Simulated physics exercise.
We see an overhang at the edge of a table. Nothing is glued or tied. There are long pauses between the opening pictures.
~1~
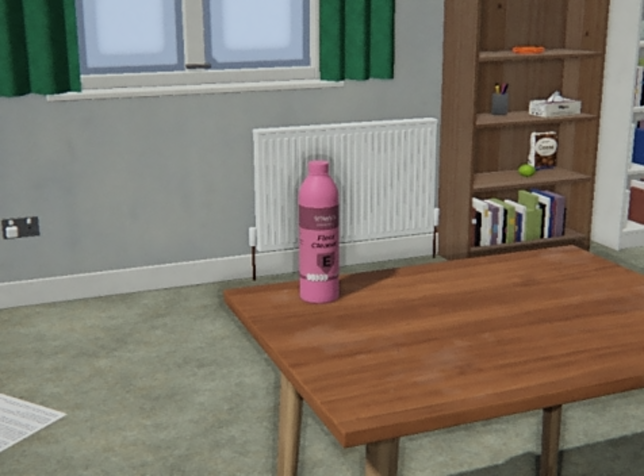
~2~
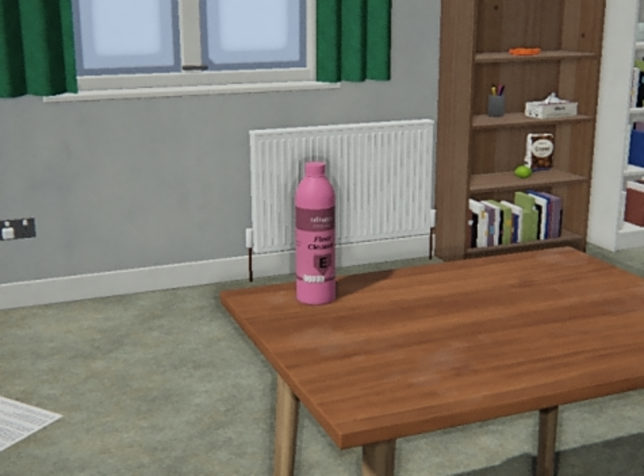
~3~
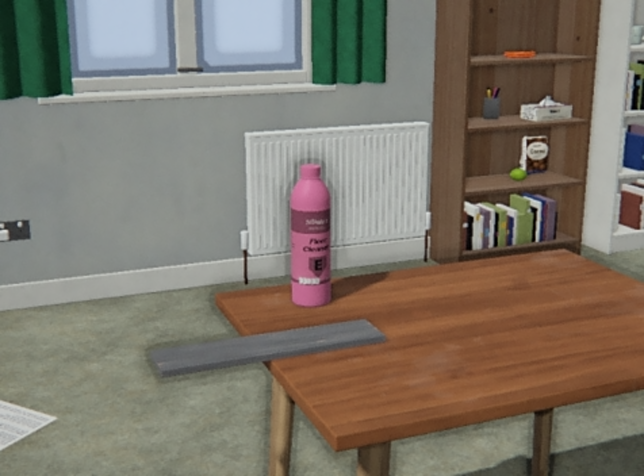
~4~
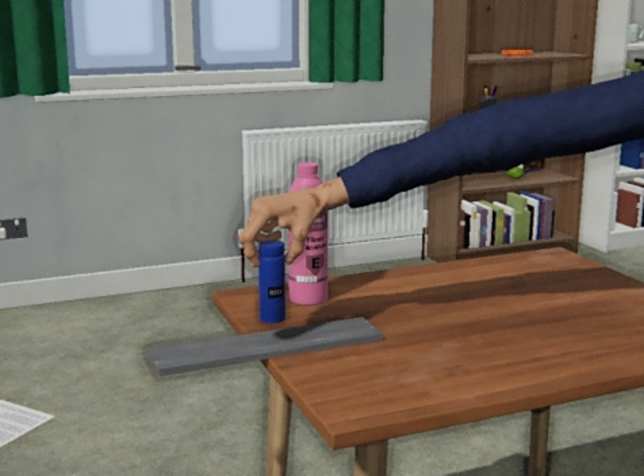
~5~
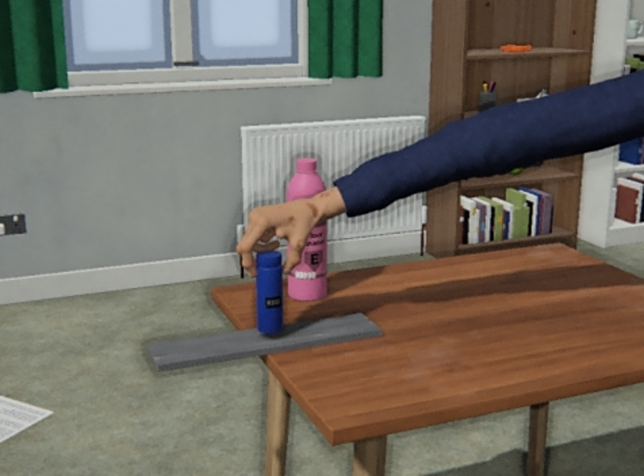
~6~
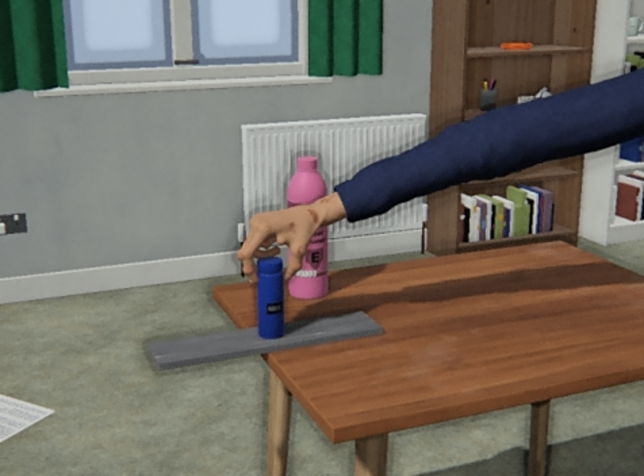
Blue shaker being lowered by a hand onto a grey plank overhanging the table's left edge, beside a pink bottle.
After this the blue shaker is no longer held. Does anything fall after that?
The plank keeps its balance.
Then, 0.50 s on from there, no change.
Then, 1.10 s on from there, blue shaker resting near (271, 298).
In the end, all 3 unmoved. At the end, from the last picture's camera, blue shaker near (271, 298). The plank stays on the table.
